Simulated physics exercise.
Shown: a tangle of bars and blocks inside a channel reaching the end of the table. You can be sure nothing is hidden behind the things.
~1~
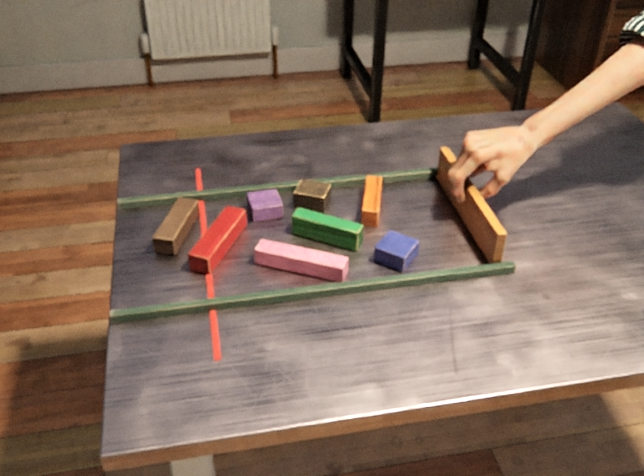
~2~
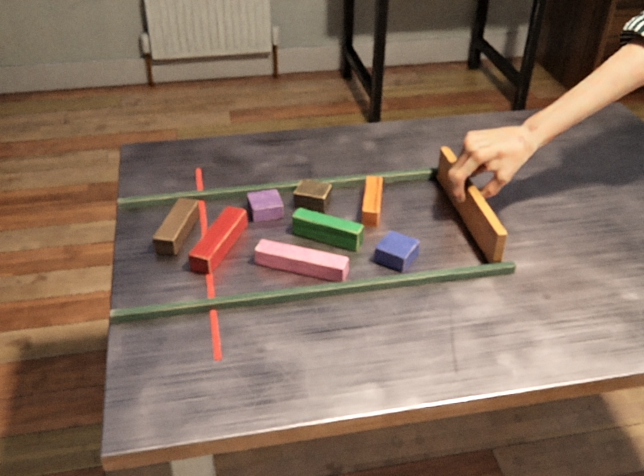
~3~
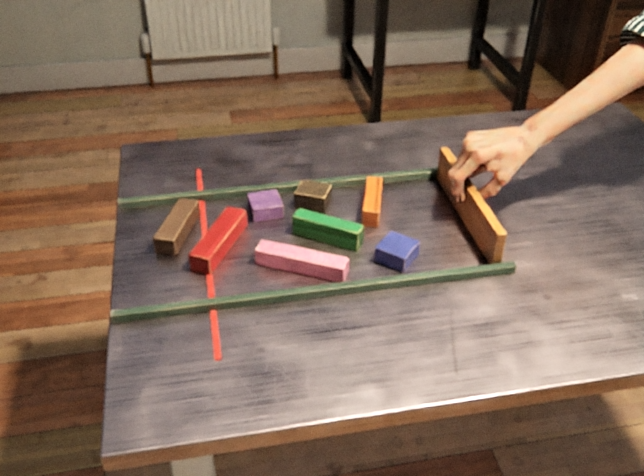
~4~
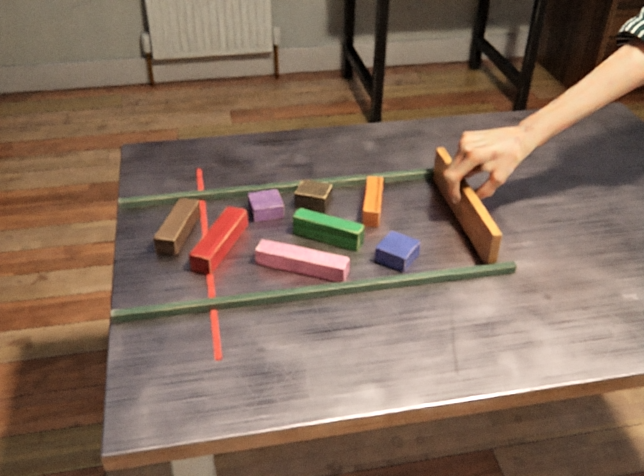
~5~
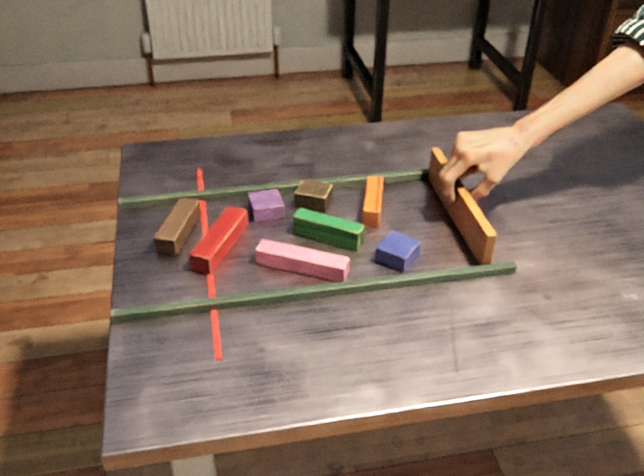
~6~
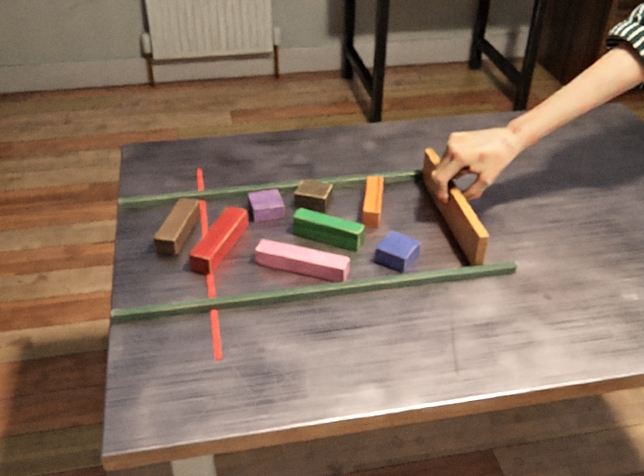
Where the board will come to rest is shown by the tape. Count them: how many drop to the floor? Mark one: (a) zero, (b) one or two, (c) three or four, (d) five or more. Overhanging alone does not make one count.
(b) one or two.
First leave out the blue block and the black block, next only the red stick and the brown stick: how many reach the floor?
Result, first then second: 0, 0.
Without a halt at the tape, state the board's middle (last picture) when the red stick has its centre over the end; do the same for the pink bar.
Points: About (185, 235) and about (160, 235).
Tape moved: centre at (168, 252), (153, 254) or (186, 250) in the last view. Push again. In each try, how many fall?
Per try: 3; 4; 1.
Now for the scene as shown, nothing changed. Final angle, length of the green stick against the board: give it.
Around 40 degrees.
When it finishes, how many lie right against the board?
At rest, 3 are in contact.
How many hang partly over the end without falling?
The total would be 0.
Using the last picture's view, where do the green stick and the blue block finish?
The green stick settles near (177, 239); as for the blue block, near (191, 272).
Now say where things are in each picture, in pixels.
The first picture shows brown stick (177, 225); red stick (219, 239); purple block (265, 205); board (468, 203); tape (206, 248).
The second picture shows red stick (219, 239); board (468, 203).
The third picture shows purple block (265, 206); pink bar (302, 261).
The fourth picture shows brown stick (178, 226); black block (314, 196).
The fifth picture shows red stick (220, 239); orange stick (373, 201).
The sixth picture shows brown stick (178, 226); red stick (220, 239); purple block (266, 205); board (452, 205); tape (207, 248).
Soon after, none off yet; brown stick at rest near (178, 226); red stick at rest near (220, 239); purple block at rest near (266, 205).
After that, none off yet; brown stick at rest near (178, 226); red stick displaced a little near (198, 239); purple block displaced about its own width near (217, 205).
In the end, the number that fall off is one or two; gone, brown stick.
